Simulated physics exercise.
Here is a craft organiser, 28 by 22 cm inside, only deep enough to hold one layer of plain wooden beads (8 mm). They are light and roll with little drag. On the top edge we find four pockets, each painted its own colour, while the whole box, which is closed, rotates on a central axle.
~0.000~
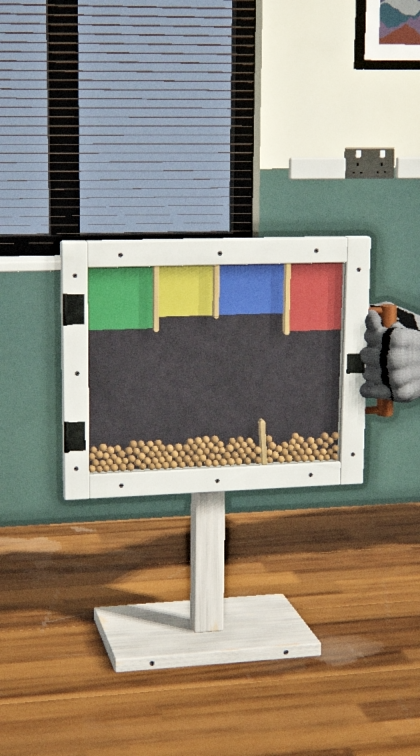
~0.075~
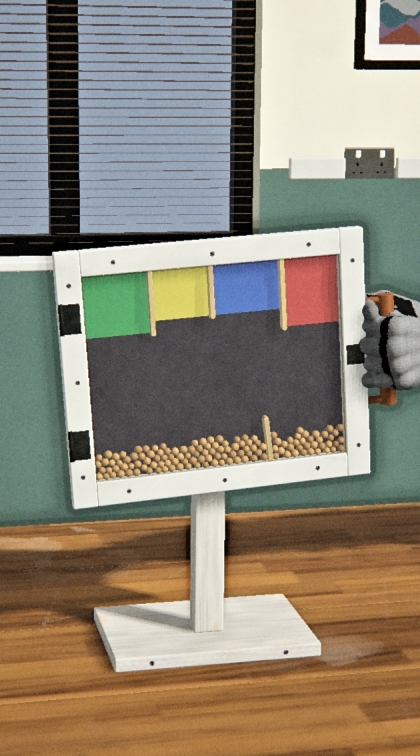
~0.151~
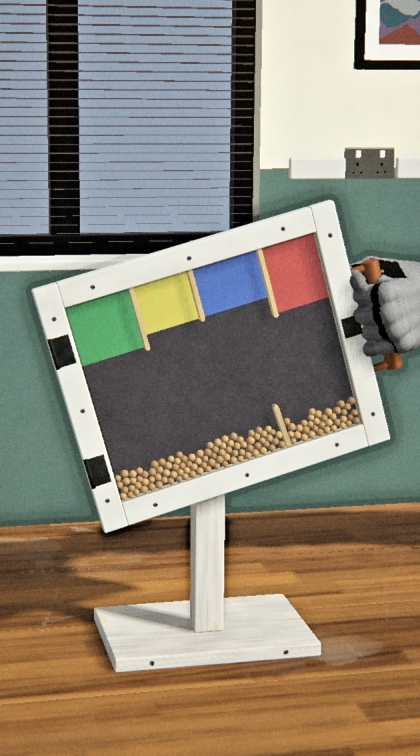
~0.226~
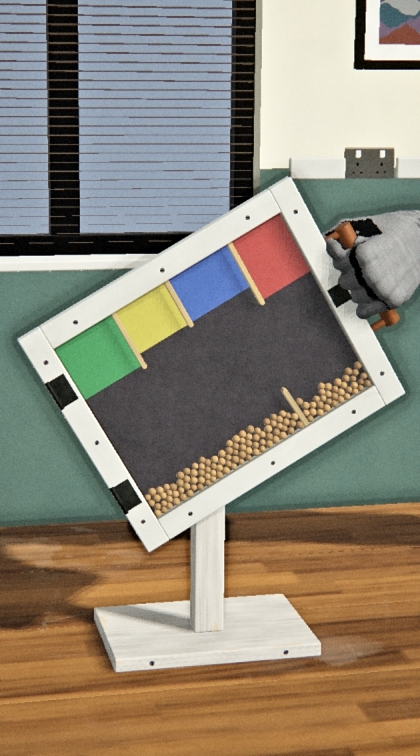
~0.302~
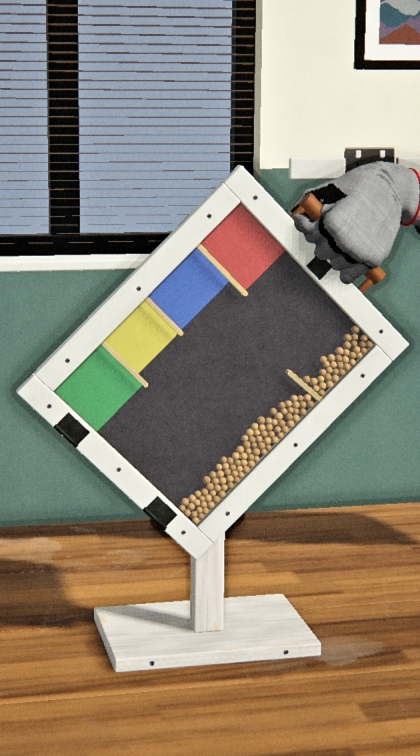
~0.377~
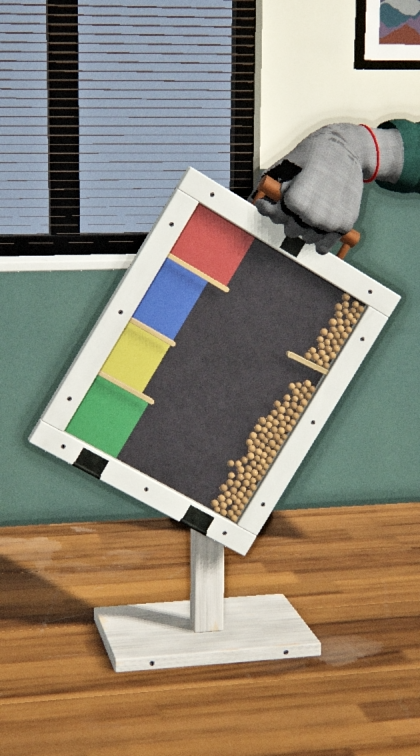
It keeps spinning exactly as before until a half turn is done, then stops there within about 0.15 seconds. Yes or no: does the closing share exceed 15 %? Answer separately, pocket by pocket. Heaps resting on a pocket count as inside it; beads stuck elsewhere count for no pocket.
Yellow pocket: No. Red pocket: No. Blue pocket: Yes. Green pocket: Yes.
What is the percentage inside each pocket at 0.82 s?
Yellow pocket: 5; red pocket: 0; blue pocket: 10; green pocket: 30.
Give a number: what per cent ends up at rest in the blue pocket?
About 25 in a hundred end up there.
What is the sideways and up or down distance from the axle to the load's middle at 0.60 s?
The middle sits some 8 centimetres right and 4 centimetres below the axle.
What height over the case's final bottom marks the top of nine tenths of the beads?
Roughly 7 cm.
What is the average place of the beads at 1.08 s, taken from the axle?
7 cm right, 8 cm below.
By 0.60 s it has turned 102°, the beads' middle is 8 cm right of and 4 cm below the axle; inside pockets, nothing yet.
By 0.82 s it has turned 144°, the beads' middle is 5 cm right of and 6 cm below the axle; inside pockets, yellow 5 %, blue 10 %, green 30 %.
By 1.08 s it has turned 180°, the beads' middle is 7 cm right of and 8 cm below the axle; inside pockets, yellow 5 %, blue 25 %, green 60 %.
All still by 1.9 s, yellow 5 %, red 0 %, blue 25 %, green 70 %.
